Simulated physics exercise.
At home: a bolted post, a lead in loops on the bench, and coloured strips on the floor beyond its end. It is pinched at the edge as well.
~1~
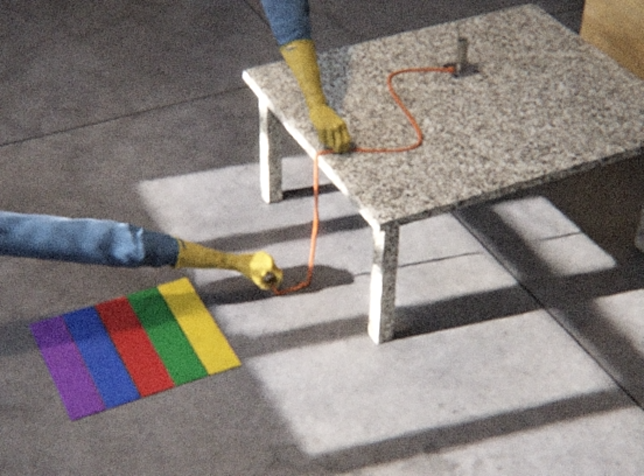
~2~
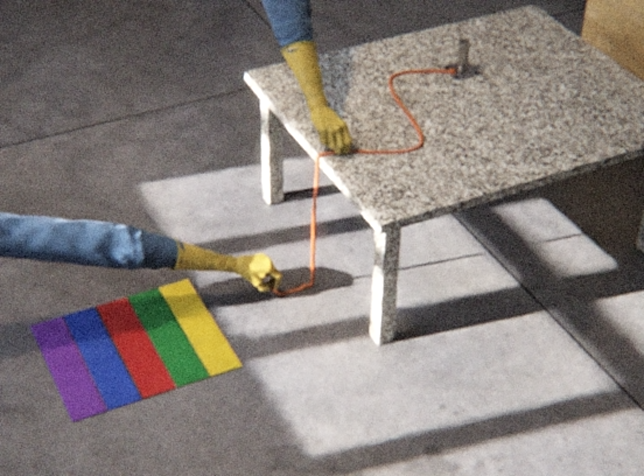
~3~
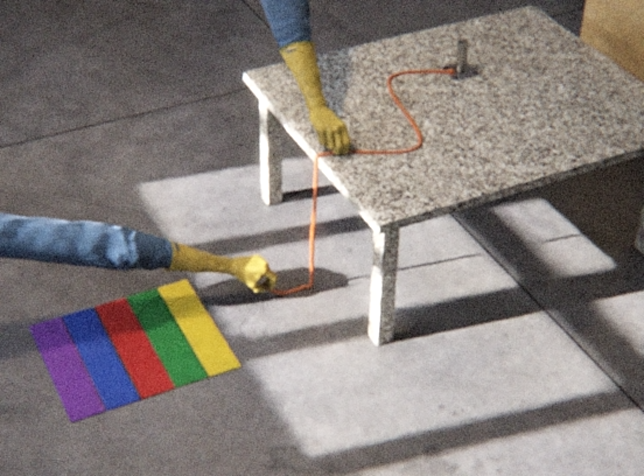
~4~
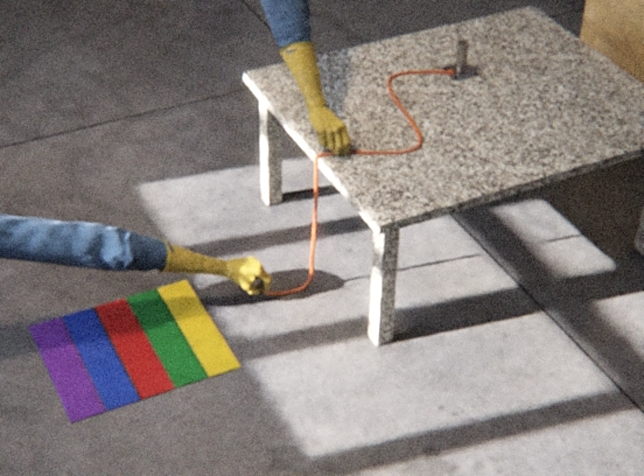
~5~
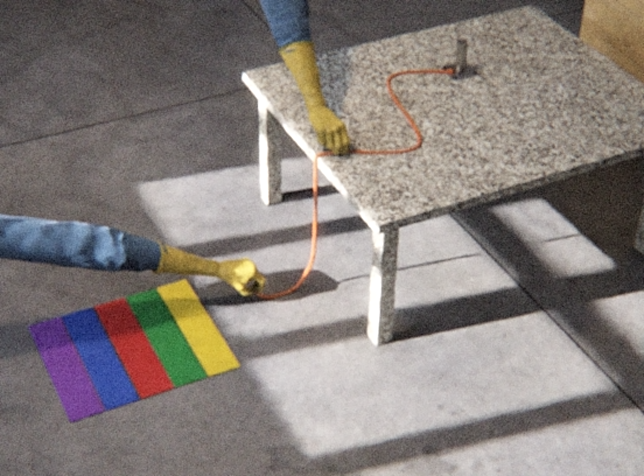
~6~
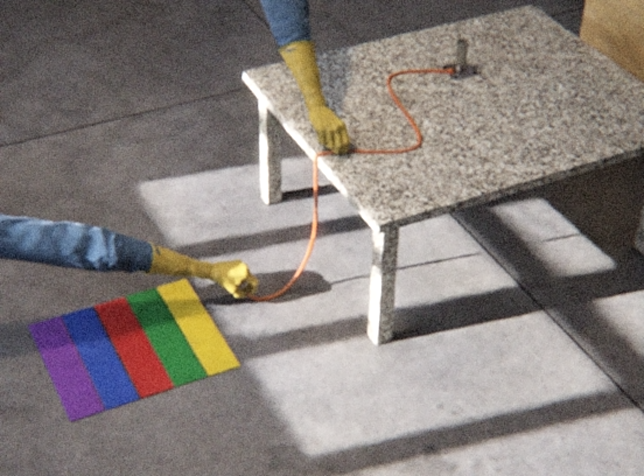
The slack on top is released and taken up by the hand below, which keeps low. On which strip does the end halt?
The purple one.
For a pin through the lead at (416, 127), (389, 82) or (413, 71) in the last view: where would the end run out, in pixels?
About (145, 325), (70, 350) and (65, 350).
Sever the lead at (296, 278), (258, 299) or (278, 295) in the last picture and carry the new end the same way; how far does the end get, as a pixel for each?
The places are (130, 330), (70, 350) and (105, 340).
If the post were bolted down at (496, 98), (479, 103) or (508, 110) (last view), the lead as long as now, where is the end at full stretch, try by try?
About (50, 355), (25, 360) and (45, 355).
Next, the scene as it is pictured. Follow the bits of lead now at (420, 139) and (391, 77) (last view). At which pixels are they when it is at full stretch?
They go to (321, 140) and to (409, 95).
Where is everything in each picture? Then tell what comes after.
End (273, 285); yellow (215, 353); green (183, 364); red (149, 374); blue (115, 386); purple (80, 397), in the first frame.
End (272, 287); lead through (418, 71) (398, 100) (421, 142) (348, 151) (314, 205) (313, 268), in the second frame.
End (267, 289), in the third frame.
End (261, 291); lead through (417, 72) (397, 101) (420, 143) (347, 152) (316, 205) (312, 269), in the fourth frame.
End (255, 292), in the fifth frame.
End (248, 294); lead through (416, 71) (396, 100) (420, 142) (346, 151) (316, 204) (302, 268), in the sixth frame.
A little later, end near (118, 334); over red.
Next, end near (81, 345); over blue.
When it is tight, end near (58, 352); over purple. It halts on the purple strip.
